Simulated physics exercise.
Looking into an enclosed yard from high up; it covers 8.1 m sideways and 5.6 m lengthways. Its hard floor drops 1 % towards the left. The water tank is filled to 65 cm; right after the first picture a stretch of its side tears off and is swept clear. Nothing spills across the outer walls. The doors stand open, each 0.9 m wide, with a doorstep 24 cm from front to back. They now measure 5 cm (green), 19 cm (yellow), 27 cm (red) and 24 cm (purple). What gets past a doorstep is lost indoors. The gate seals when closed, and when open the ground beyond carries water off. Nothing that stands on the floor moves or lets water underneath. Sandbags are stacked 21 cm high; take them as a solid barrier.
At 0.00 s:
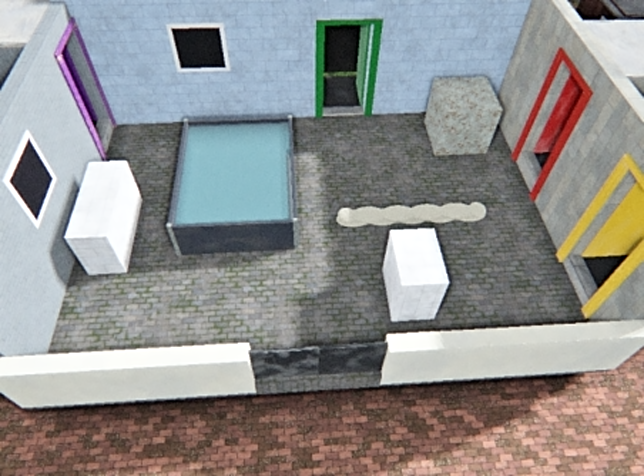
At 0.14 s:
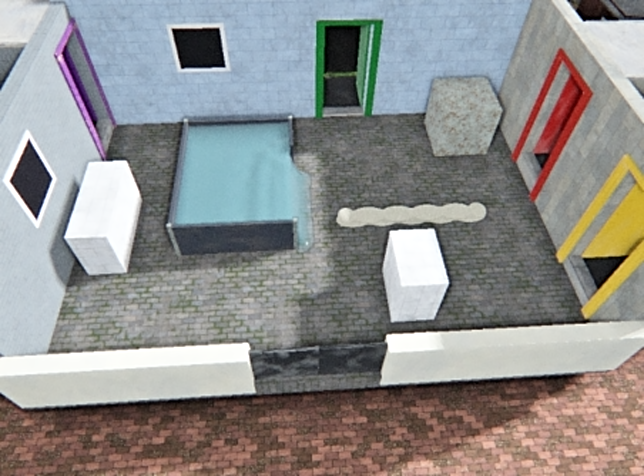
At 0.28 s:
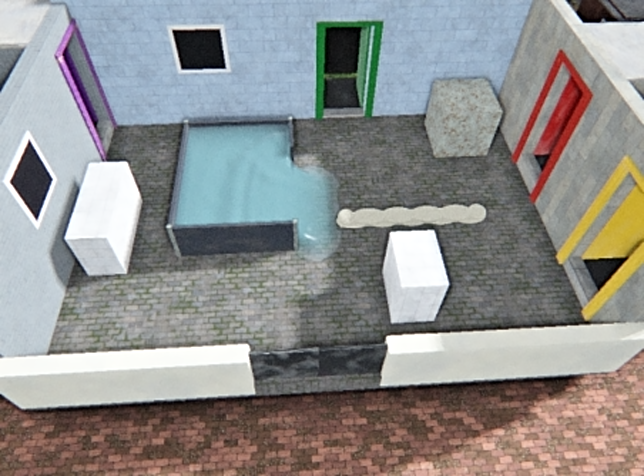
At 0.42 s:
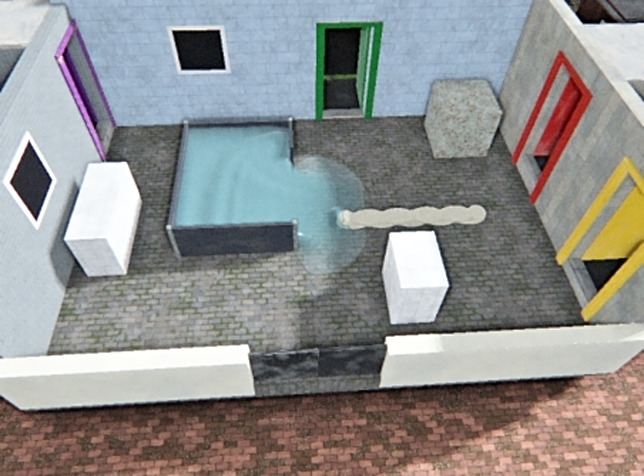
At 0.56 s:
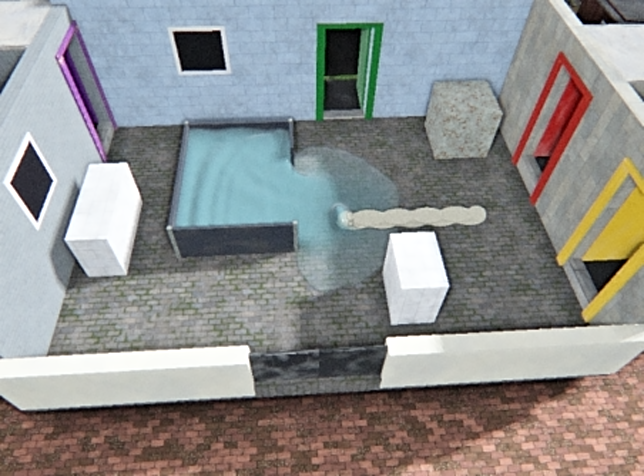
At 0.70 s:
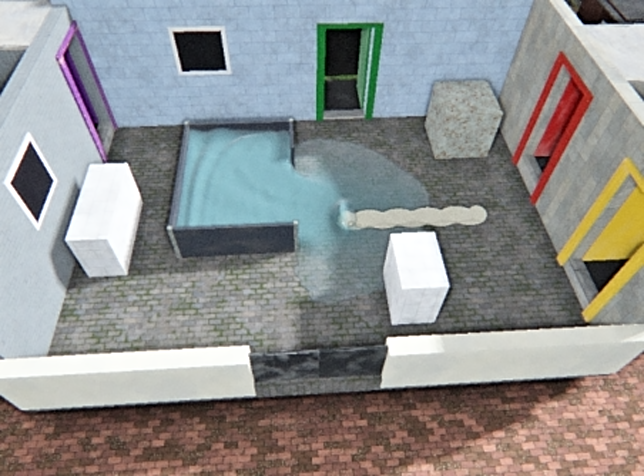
The clip opens on a walled yard seen from above, with a still, full water tank, white blocks and a low row of sandbags on dark paving. Part of the tank's right side gives way, and water pours out, fanning rightward across the floor and around the near end of the sandbags.
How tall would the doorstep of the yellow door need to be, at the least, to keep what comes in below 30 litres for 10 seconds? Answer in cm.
Some 10 cm above the ground.
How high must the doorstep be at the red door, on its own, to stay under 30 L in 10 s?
Roughly 23 cm at red.
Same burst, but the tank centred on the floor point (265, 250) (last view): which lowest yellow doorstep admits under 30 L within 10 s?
About 21 cm.
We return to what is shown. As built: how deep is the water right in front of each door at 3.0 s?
Depths in cm: Green 5, yellow 14, red 25, purple 0.
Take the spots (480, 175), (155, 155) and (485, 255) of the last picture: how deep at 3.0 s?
About 17, 0 and 5 cm.
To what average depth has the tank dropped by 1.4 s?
Some 41 cm.
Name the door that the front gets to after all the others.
The purple one.
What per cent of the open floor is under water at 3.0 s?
Some 55 per cent of it.
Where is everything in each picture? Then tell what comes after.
The first frame shows still water, 65 cm deep, in the water tank at (236, 170); the yellow door at (602, 248) is dry.
In the second frame, the gap is at (292, 201), the front 0.3 m out at (310, 239); the back of the water tank holds 65 cm.
In the third frame, water pours out at (293, 203) and has run 0.8 m, to (335, 189); about 12 cm deep outside, 65 cm at the back.
In the fourth frame, the front is at (361, 195), 1.3 m from the gap at (292, 204); 2.6 m2 of floor is wet, 65 cm left at the back.
In the fifth frame, the gap is at (293, 205), the front 1.9 m out at (395, 202); the back of the water tank holds 60 cm.
In the sixth frame, water pours out at (293, 205) and has run 2.4 m, to (425, 203); about 6 cm deep outside, 55 cm at the back; 2.5 m in a straight line remain to the yellow door at (603, 251).
After 1.4 s water covers 35 % of the floor, deepest (42 cm) near (332, 222); it has not reached the yellow door.
After 3.0 s water covers 55 % of the floor, deepest (32 cm) near (477, 114); 14 cm at the yellow door, 0 litres in over its 19 cm doorstep.
After 10.0 s water covers 95 % of the floor, deepest (18 cm) near (85, 234); 10 cm at the yellow door, 0 litres in over its 19 cm doorstep.
At the yellow door as built, the water arrived by 1.8 s and peaked near 17 cm at 2.6 s.
Run again over the same 10 s with other heights there, 56 litres in over 8.5 cm, 17 litres over 11.5 cm. The limit of 30 litres is kept from about 10 cm up.
